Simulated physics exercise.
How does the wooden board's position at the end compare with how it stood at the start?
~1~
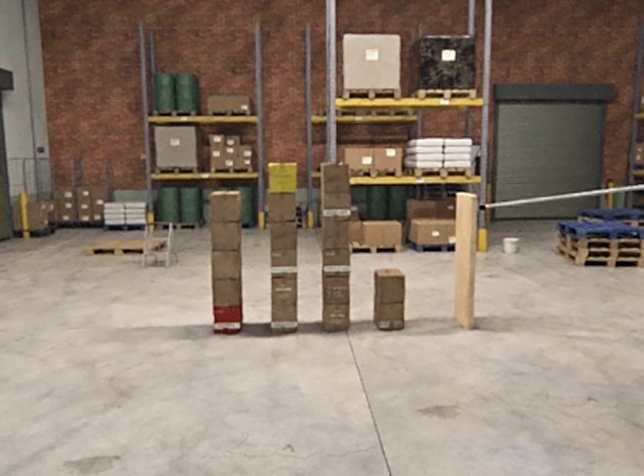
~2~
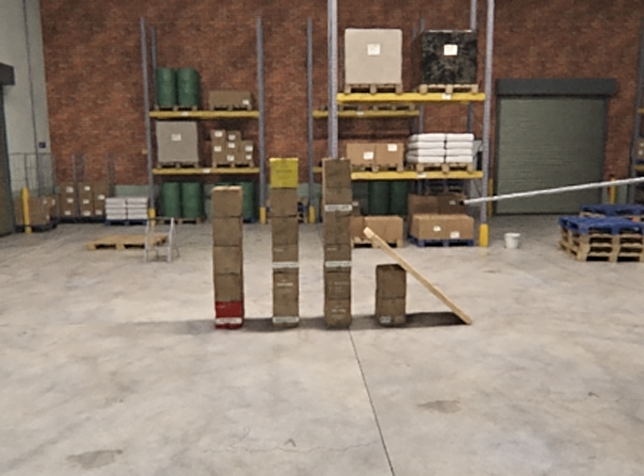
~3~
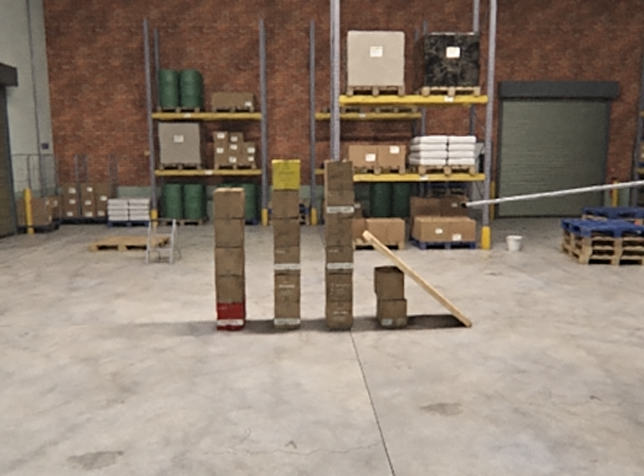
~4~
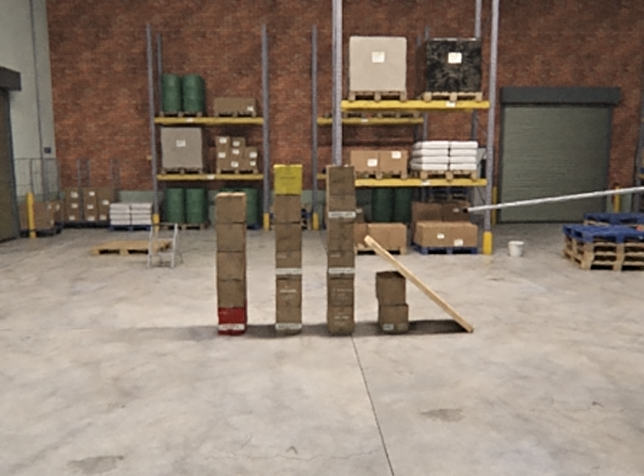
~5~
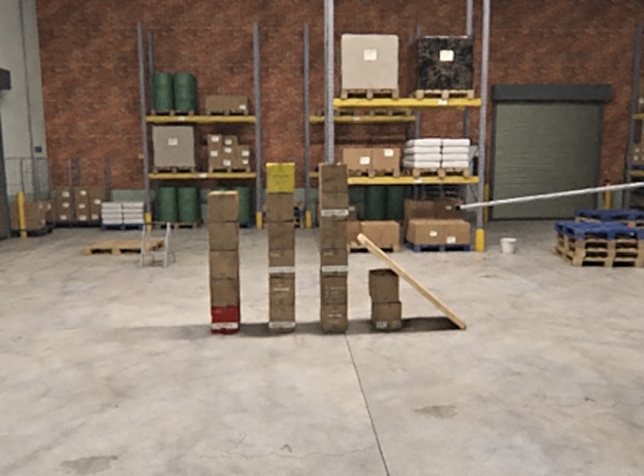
At the start the board stood upright to the right of the carton stacks, but by the end it was leaning steeply to the left, over the shortest stack.
